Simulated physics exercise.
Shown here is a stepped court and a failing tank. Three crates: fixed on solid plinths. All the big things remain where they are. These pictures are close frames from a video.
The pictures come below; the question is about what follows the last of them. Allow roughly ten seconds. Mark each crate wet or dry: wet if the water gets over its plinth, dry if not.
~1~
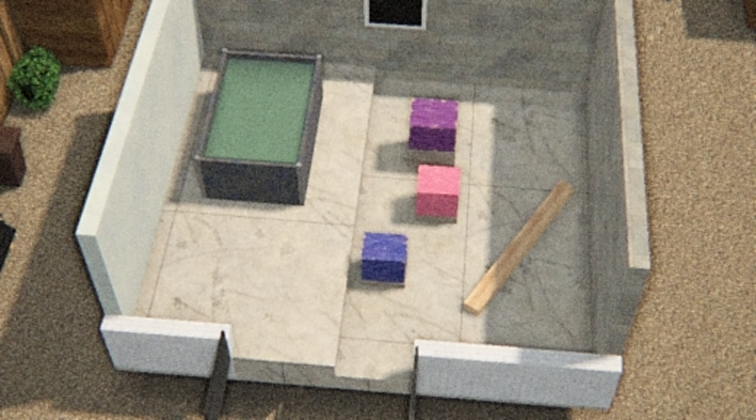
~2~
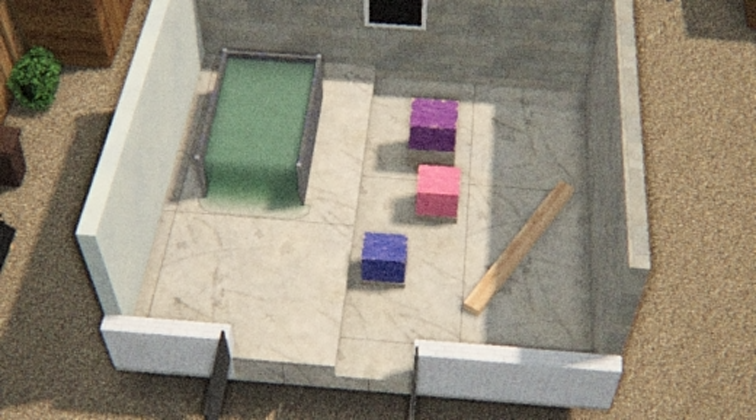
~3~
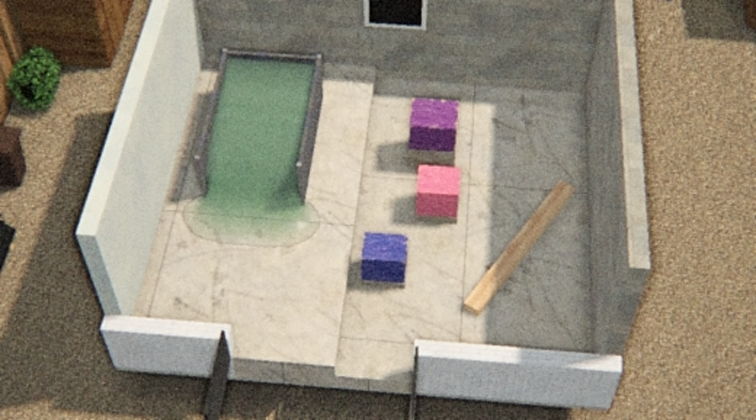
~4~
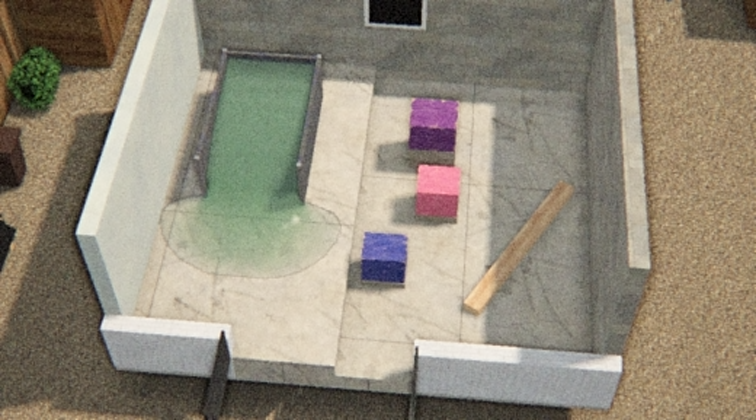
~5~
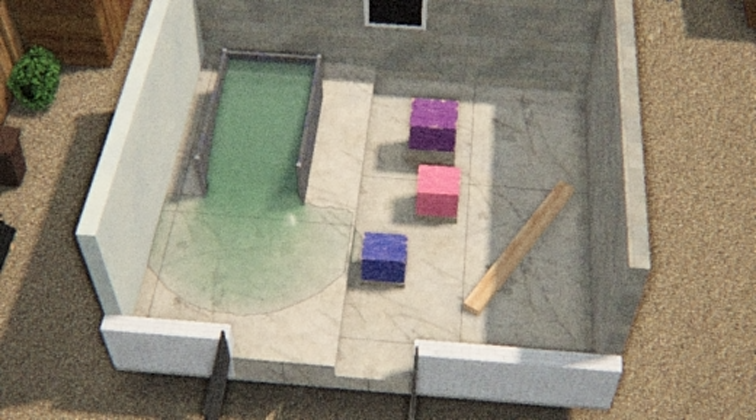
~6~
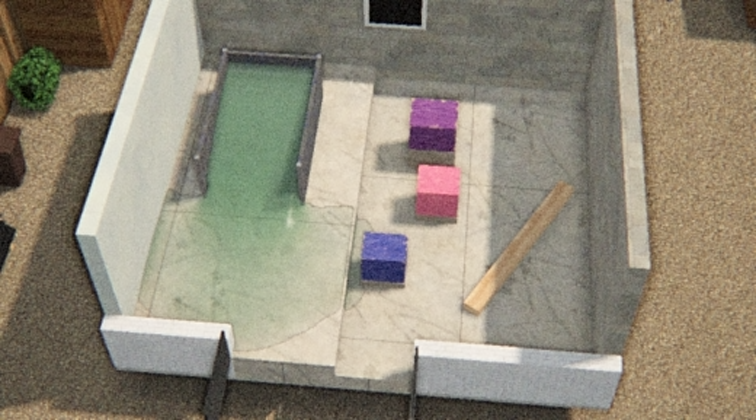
Purple crate dry, pink crate dry, blue crate wet.
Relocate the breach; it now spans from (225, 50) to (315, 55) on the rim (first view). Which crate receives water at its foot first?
My pick is the purple one.
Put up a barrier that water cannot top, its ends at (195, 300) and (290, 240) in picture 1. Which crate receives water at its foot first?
That would be the blue crate.
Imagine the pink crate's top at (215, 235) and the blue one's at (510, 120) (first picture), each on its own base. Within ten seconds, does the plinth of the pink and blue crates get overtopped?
The pink crate is flooded, the blue crate stays untouched.
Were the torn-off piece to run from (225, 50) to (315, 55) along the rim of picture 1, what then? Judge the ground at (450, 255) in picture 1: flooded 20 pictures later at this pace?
Untouched.
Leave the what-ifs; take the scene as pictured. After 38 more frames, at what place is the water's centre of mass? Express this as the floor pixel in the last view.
The balance point is around (327, 235).
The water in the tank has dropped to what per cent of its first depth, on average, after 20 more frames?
Around 16 in a hundred, give or take.
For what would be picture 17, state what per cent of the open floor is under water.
Near 30 in a hundred.
A moment on, water covers 25 % of the floor; the purple crate not reached, the pink crate not reached, the blue crate water round its plinth.
Next, water covers 30 % of the floor; the purple crate not reached, the pink crate not reached, the blue crate water round its plinth.
Then, water covers 35 % of the floor; the purple crate not reached, the pink crate water round its plinth, the blue crate water round its plinth.
Later, water covers 60 % of the floor; the purple crate water round its plinth, the pink crate water round its plinth, the blue crate water round its plinth.
In the end, water covers 85 % of the floor; the purple crate stayed above the water, the pink crate stayed above the water, the blue crate was topped.
